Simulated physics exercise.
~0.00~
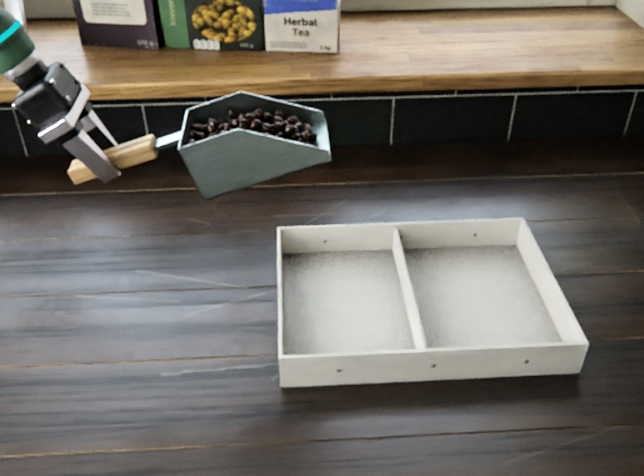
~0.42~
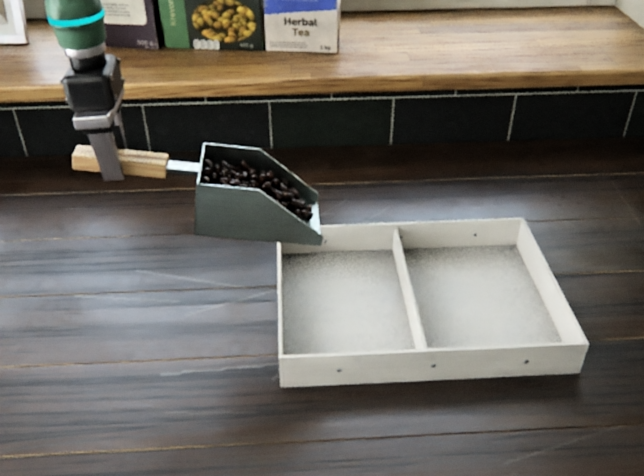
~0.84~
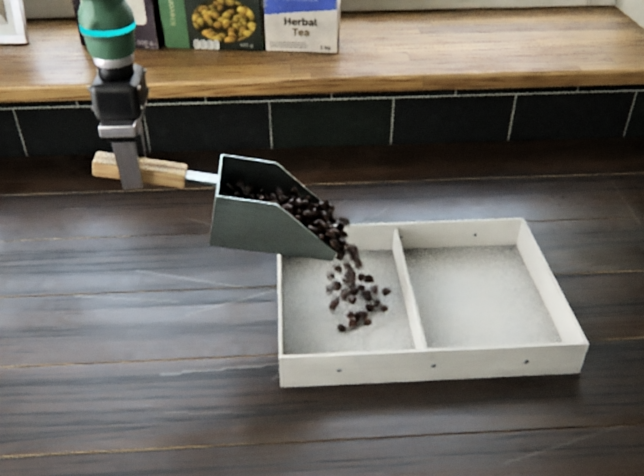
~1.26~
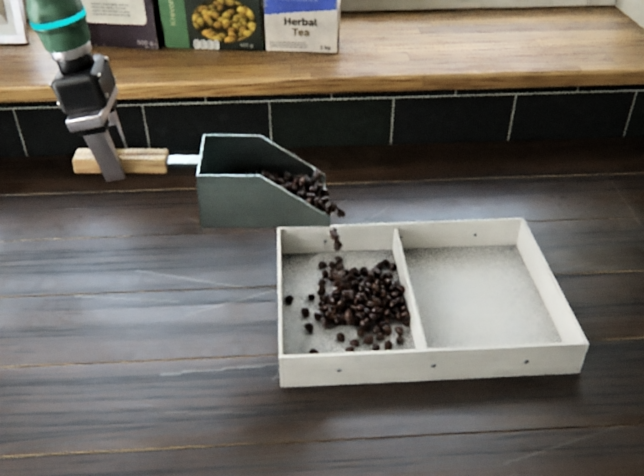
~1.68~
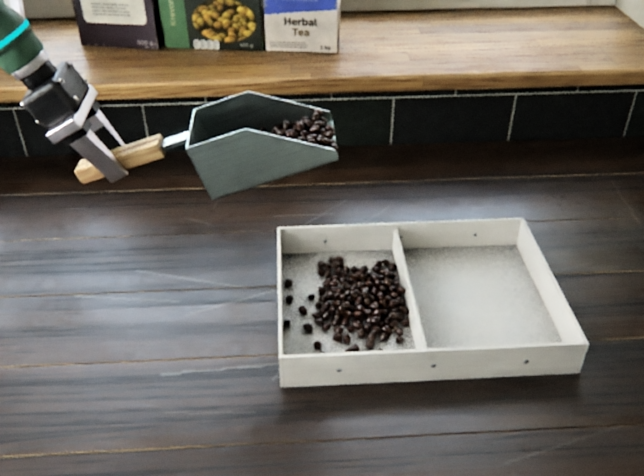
A grey scoop full of dark beans, held at its wooden handle by a robot gripper, hangs tilted back above a dark wooden table. It swings down toward a pale tray divided into two compartments, levelling out as it nears the rim. The scoop then tips slightly forward and moves a little to the right, and beans spill over its front edge into the left compartment. It draws back up and levels while the last few drop. Finally it tilts back again, still holding some beans, with a dark pile left in the tray's left compartment and the right one empty.
